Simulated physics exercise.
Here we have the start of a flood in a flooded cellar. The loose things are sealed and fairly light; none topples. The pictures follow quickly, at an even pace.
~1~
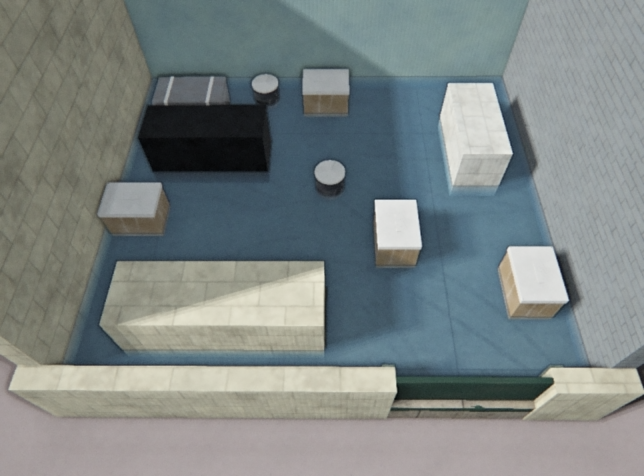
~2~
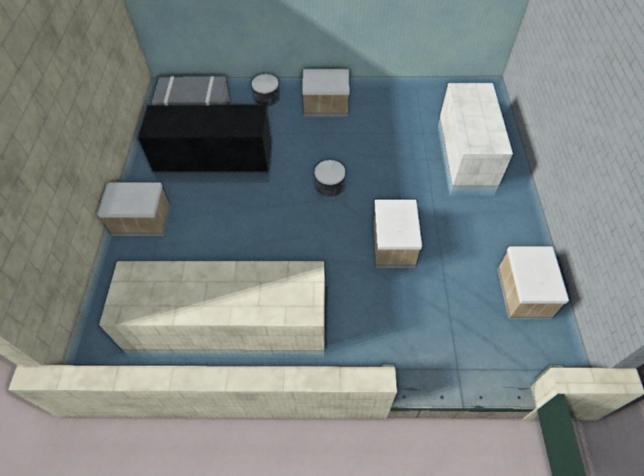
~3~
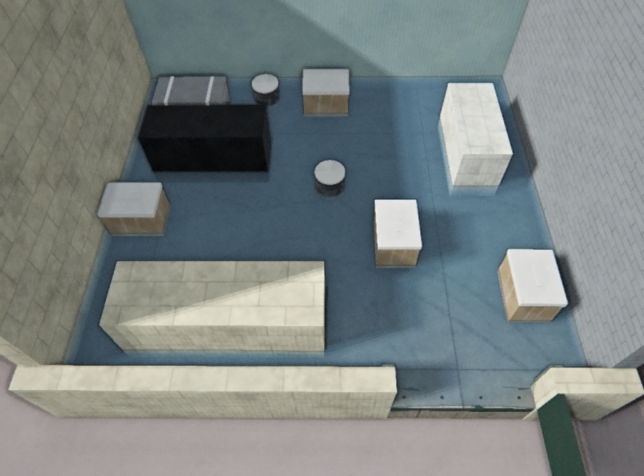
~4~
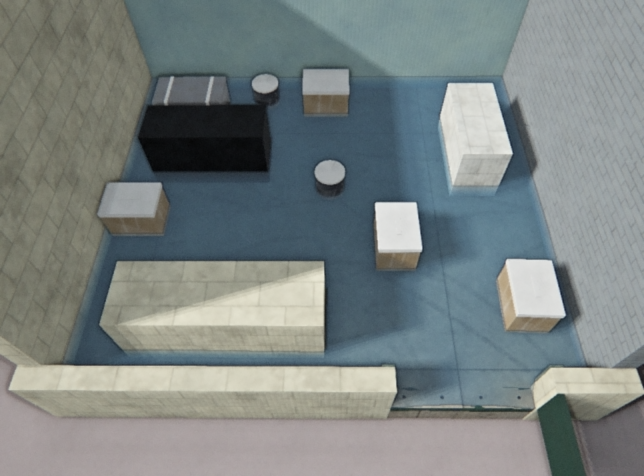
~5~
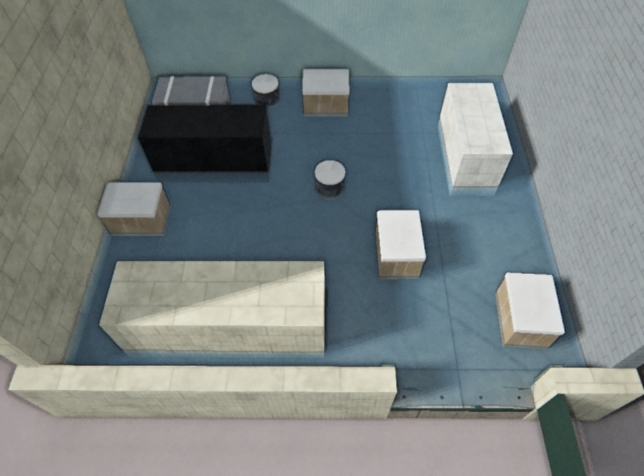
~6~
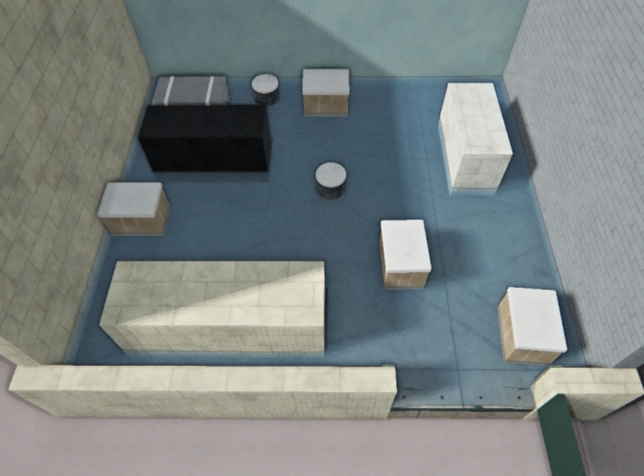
In a flooded cellar, a green gate swings open, then two pale-topped chests drift toward the front.
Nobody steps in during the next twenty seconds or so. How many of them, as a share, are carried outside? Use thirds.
It is one to two thirds.
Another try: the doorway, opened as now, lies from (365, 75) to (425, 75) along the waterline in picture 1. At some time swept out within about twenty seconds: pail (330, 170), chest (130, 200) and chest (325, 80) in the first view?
In that order: Washed out, inside, through.
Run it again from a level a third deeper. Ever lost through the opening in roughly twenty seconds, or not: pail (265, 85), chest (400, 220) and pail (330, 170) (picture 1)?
As listed: Stays, out, washed out.
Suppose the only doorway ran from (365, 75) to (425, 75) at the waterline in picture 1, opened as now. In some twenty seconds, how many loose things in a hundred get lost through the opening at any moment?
I make it 60 per cent.
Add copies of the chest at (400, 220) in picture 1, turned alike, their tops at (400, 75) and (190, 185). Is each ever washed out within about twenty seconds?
In that order: Inside, left behind.
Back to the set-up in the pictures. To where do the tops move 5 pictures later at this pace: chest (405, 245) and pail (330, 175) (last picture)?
Near (456, 323) and (360, 201).
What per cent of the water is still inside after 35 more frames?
I make it 50 per cent.
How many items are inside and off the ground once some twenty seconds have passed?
It comes to 4.
A moment on, 1 of 7 are out; 6 afloat.
Next, 2 of 7 are out; 5 afloat.
Later, 3 of 7 are out; 4 afloat.
In the end, 3 of 7 are out; 4 afloat.
